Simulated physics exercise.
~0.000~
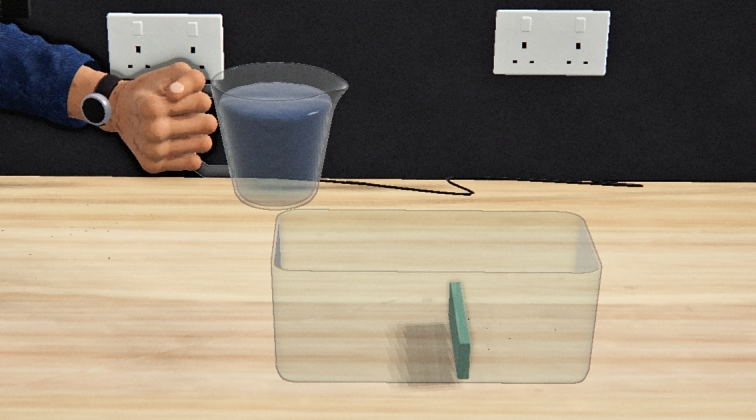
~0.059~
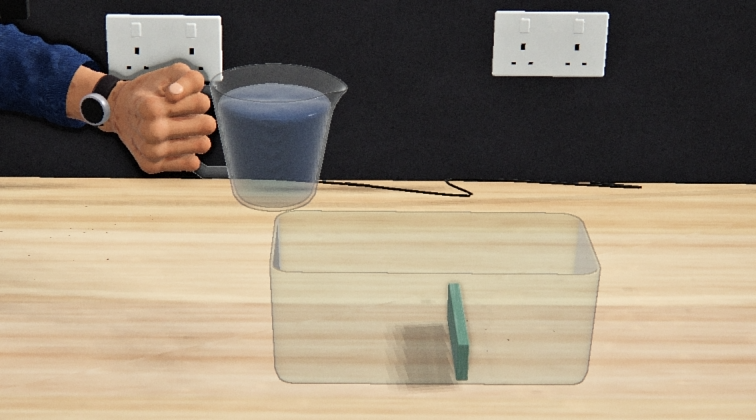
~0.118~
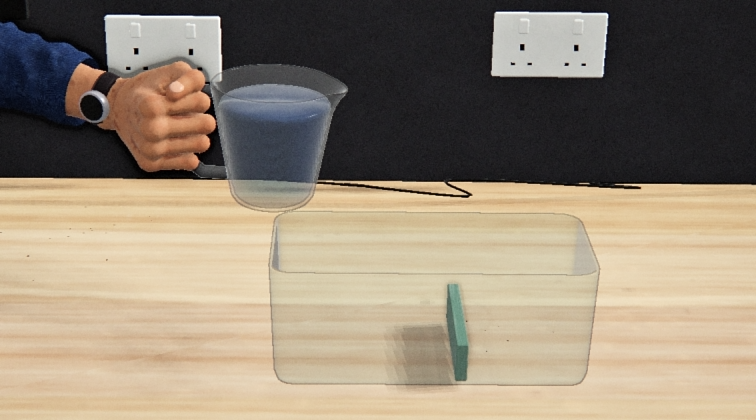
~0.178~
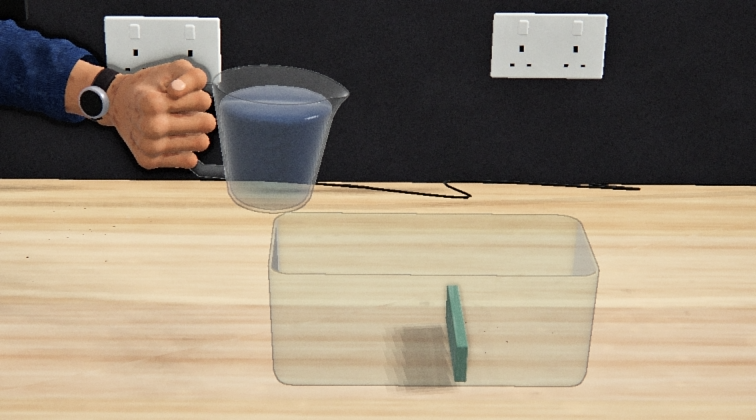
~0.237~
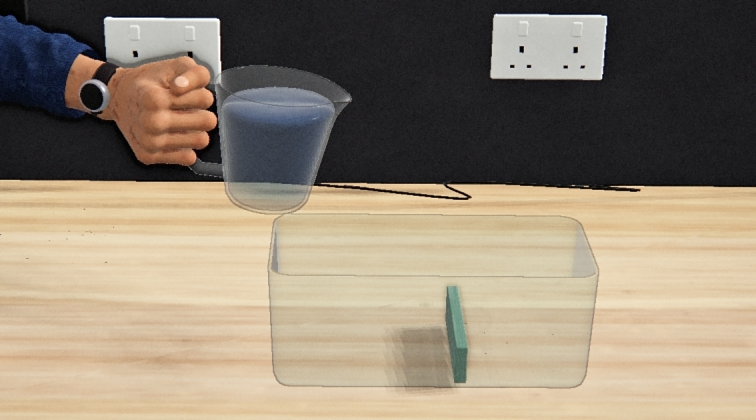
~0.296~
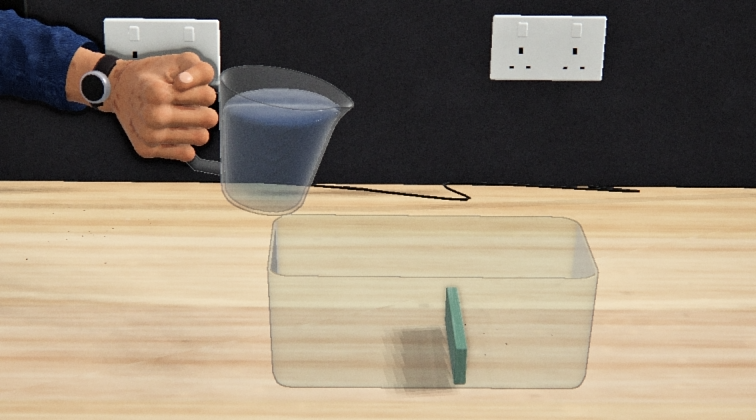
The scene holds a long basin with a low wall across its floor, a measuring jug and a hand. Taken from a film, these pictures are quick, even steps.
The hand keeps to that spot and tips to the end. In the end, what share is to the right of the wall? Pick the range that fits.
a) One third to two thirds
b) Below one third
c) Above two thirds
(b) Below one third.
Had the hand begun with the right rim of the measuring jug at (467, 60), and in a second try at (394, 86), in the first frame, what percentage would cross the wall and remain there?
85 % and 50 %.
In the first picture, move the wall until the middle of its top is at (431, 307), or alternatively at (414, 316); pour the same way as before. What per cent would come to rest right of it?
Roughly 25 % and 55 %.
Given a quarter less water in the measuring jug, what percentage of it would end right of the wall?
Roughly 5 %.
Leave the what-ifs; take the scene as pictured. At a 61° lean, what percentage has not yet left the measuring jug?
75 %.
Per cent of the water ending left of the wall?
Something like 95 per cent, roughly.
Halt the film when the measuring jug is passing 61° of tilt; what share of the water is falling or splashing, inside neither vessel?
It's close to 15 percent.
A moment on, the measuring jug is tipped part way and 74 per cent is still to pour, 11 is left of the wall and 0 right of it.
Next, the measuring jug is tipped on its side and 16 per cent is still to pour, 73 is left of the wall and 1 right of it.
Then the measuring jug is tipped right over and 0 per cent is still to pour, 94 is left of the wall and 5 right of it.
Later the measuring jug is tipped right over and 0 per cent is still to pour, 94 is left of the wall and 5 right of it.
At rest 94 per cent lies left of the wall, 5 right of it and 1 outside.
